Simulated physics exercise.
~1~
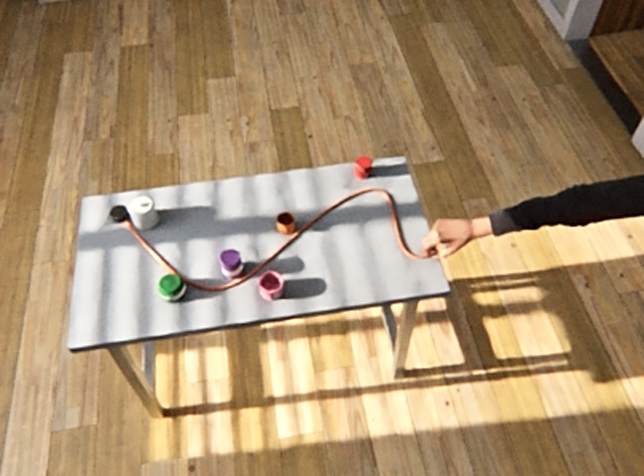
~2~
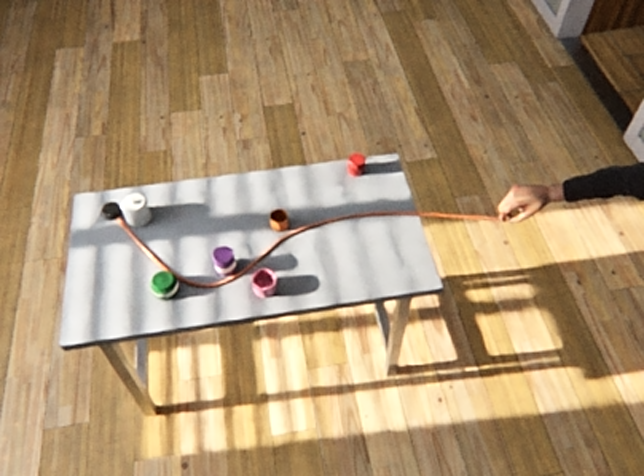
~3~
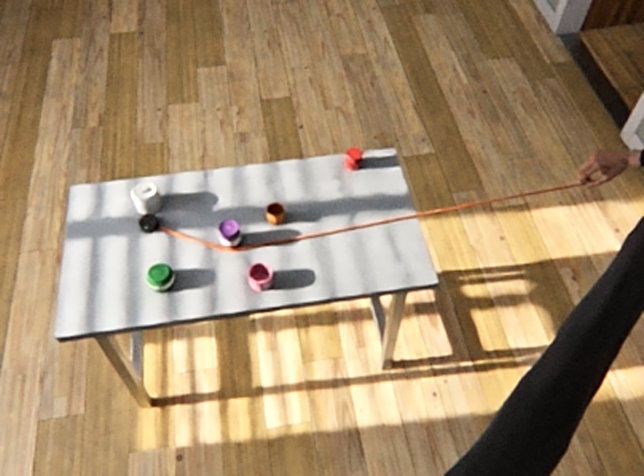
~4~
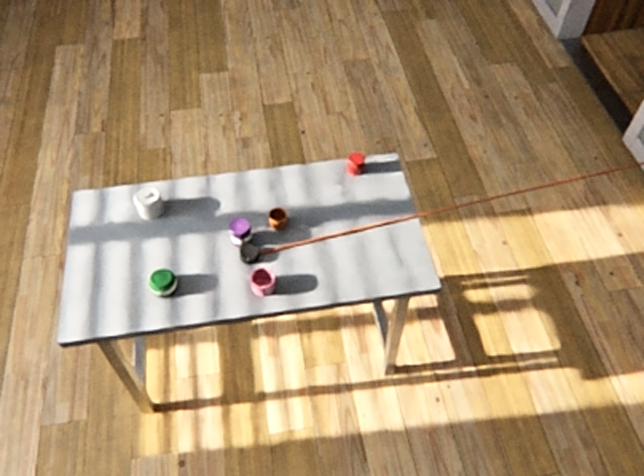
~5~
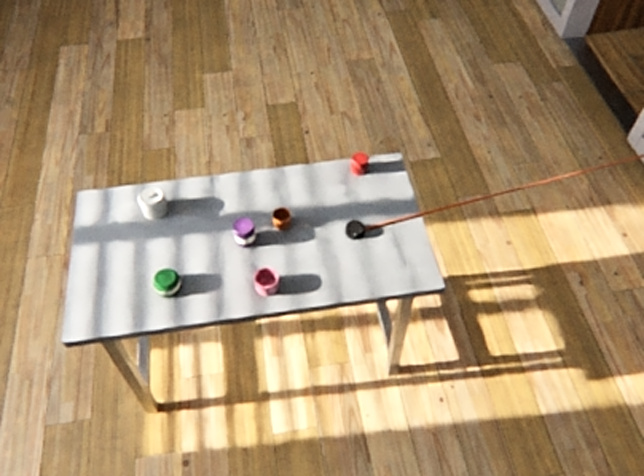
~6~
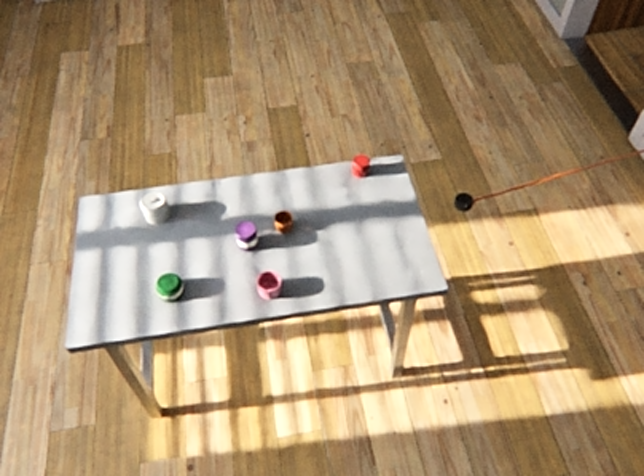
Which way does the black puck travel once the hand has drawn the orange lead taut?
It travels to the right across the table, until it passes beyond the edge of the top.
